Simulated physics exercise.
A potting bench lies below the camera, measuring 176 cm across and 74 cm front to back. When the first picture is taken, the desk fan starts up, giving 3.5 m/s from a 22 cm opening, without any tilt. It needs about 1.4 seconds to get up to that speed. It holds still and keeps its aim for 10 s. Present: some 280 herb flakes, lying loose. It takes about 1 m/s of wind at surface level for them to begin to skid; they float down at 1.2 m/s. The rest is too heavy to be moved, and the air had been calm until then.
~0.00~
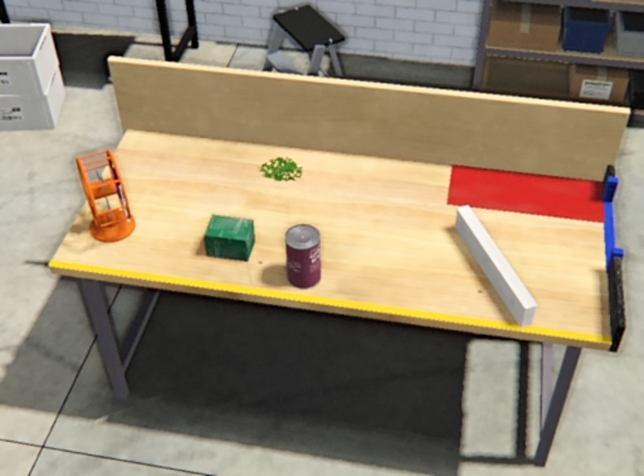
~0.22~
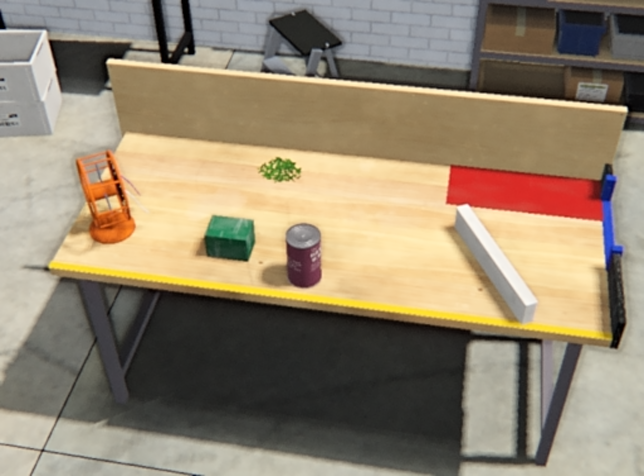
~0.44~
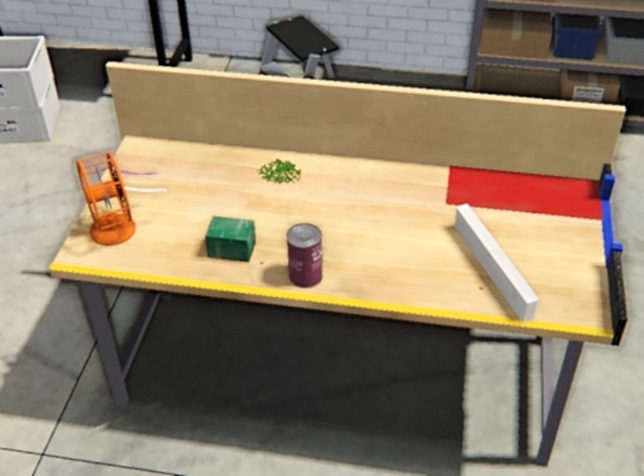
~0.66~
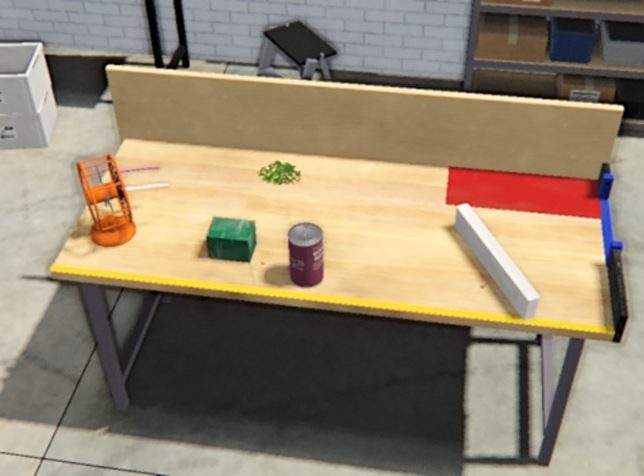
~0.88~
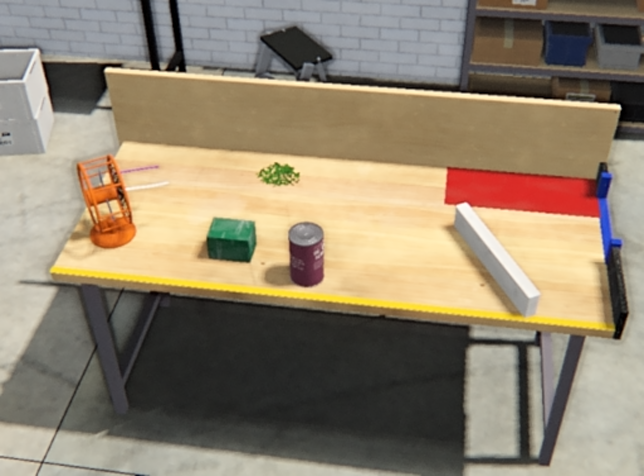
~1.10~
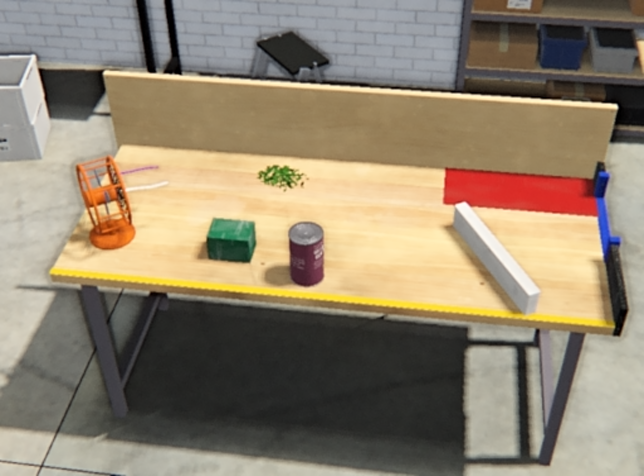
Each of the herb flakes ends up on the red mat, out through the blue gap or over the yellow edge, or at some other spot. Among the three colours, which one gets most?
I would say blue.
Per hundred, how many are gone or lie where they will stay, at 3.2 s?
Roughly 70 % of them.
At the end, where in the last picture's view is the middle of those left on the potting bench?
It lands close to (544, 249) in the last picture.
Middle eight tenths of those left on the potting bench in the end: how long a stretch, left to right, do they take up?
50 cm, give or take.
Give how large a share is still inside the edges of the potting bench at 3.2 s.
It should be roughly 30 % by then.
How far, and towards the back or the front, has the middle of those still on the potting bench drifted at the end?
Direction to the fore, distance about 30 cm.
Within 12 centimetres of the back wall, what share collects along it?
0 per cent.
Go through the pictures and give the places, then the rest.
In the first frame, the middle of the herb flakes is near (283, 169), none has stirred yet and the mouth of the desk fan is at (104, 189).
In the second frame, the middle of the herb flakes is near (282, 168), none has stirred yet, the red mat is centred on (524, 192), the yellow edge is centred on (317, 302) and the blue gap is centred on (604, 232).
In the third frame, the middle of the herb flakes is near (281, 170), none has stirred yet, the top of a block is at (230, 228) and the top of a tin is at (304, 235).
In the fourth frame, the middle of the herb flakes is near (281, 171) and none has stirred yet.
In the fifth frame, the middle of the herb flakes is near (280, 173) and none has stirred yet.
In the sixth frame, the middle of the herb flakes is near (280, 175), the farthest in sight from the desk fan is at (306, 176) and about 15 % have left their places.
After 2.0 s, 99 % are on the move or not yet settled, 22 % are on the red mat, 0 % over the yellow edge and 0 % out through the blue gap; the middle of those still in play is near (477, 205).
After 3.2 s, 29 % are on the move or not yet settled, 2 % are on the red mat, 0 % over the yellow edge and 67 % out through the blue gap; the middle of those still in play is near (520, 238).
After 5.5 s, 9 % are on the move or not yet settled, 0 % are on the red mat, 0 % over the yellow edge and 75 % out through the blue gap; the middle of those still in play is near (544, 249).
After 10.0 s, at the end, 0 % are on the red mat, 0 % over the yellow edge and 76 % out through the blue gap; the middle of those still in play is near (549, 251).
